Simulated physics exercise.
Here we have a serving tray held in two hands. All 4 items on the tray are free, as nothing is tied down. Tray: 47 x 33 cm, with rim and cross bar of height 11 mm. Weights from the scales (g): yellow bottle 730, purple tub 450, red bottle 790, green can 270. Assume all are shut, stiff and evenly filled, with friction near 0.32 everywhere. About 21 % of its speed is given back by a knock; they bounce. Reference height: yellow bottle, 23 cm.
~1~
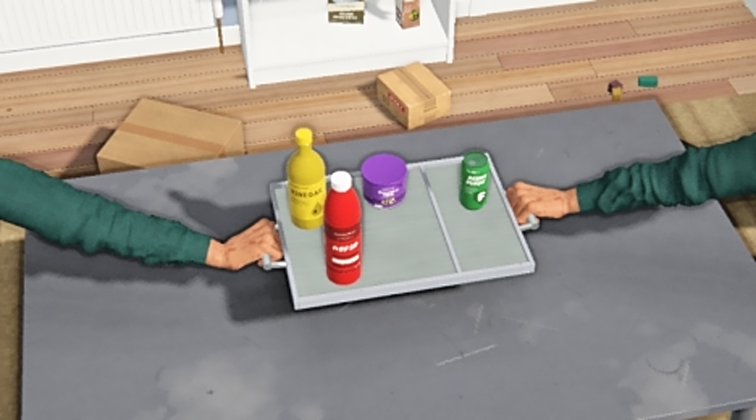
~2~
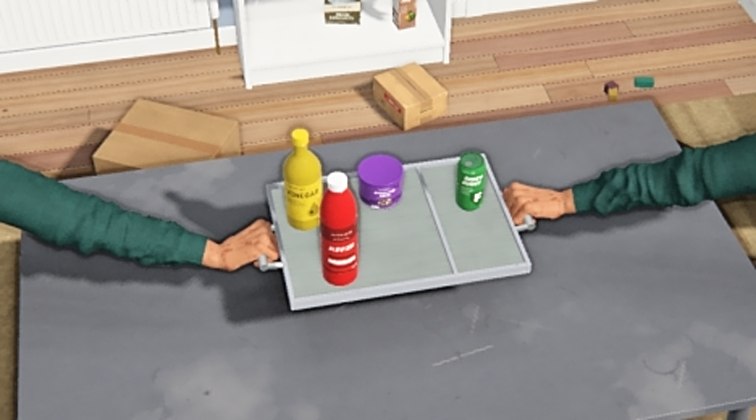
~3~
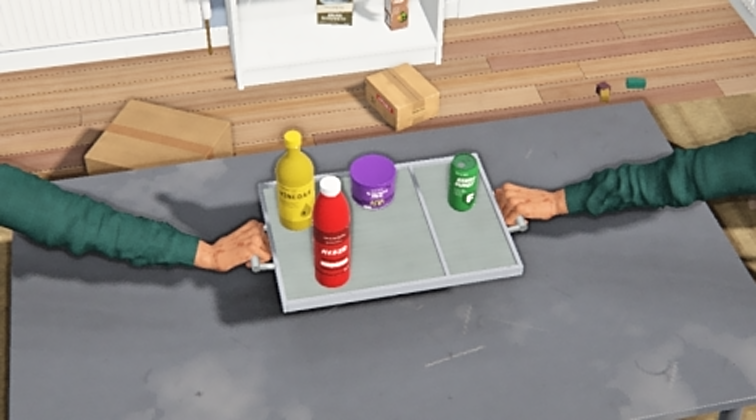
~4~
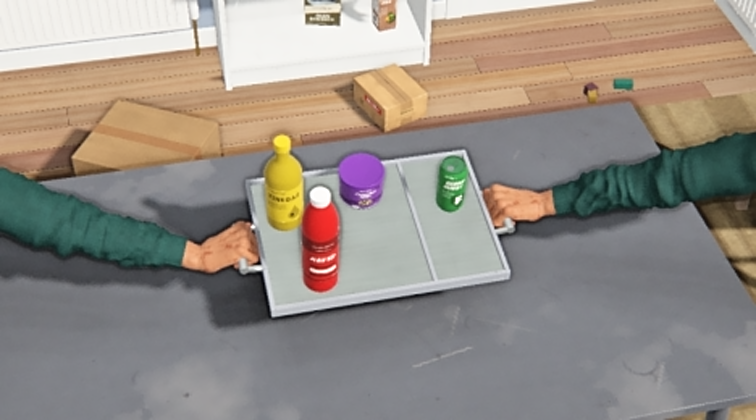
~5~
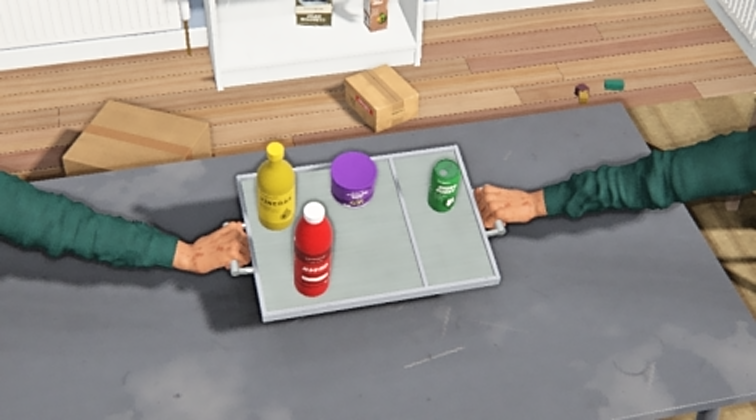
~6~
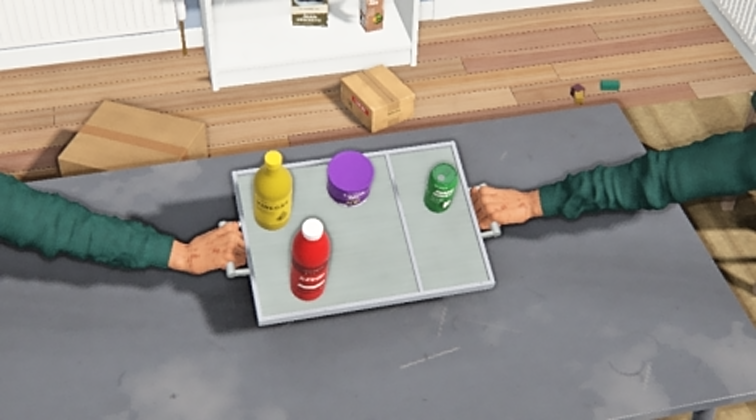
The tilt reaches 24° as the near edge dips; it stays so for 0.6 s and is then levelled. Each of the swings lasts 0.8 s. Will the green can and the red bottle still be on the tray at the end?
At the end, the green can ends up off it; the red bottle ends up off it.
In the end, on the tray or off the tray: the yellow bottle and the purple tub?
At the end the yellow bottle winds up past the limits and the purple tub stays inside the limits.
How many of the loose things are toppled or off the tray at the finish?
The tally is 3.
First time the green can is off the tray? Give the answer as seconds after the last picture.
Near 0.7 s on the clock.
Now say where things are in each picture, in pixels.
Tray level; green can (474, 182); red bottle (342, 227), in the first frame.
Tray level; yellow bottle (302, 177); purple tub (380, 182), in the second frame.
Tray at 1°, near edge down; yellow bottle (295, 179); purple tub (373, 183), in the third frame.
Tray at 6°, near edge down; yellow bottle (283, 181); purple tub (361, 182), in the fourth frame.
Tray at 12°, near edge down; yellow bottle (276, 184); purple tub (353, 181), in the fifth frame.
Tray at 18°, near edge down; green can (441, 189); red bottle (310, 258), in the sixth frame.
Then, 0.40 s on from there, tray at 24°, near edge down; red bottle now off the tray; green can moved 7 cm near (450, 223); yellow bottle moved 8 cm.
Then, 0.60 s on from there, tray at 24°, near edge down; green can 5° off its base near (461, 268); yellow bottle moved 20 cm; purple tub moved 17 cm.
Then, 0.90 s on from there, tray at 24°, near edge down; yellow bottle and green can now off the tray; purple tub moved 22 cm.
Then, 1.30 s on from there, tray at 11°, near edge down; purple tub moved 22 cm.
In the end, off the tray, yellow bottle, red bottle and green can; not toppled but over 5 cm from the start, purple tub. At the end, from the last picture's camera, green can near (484, 395), red bottle near (366, 399).
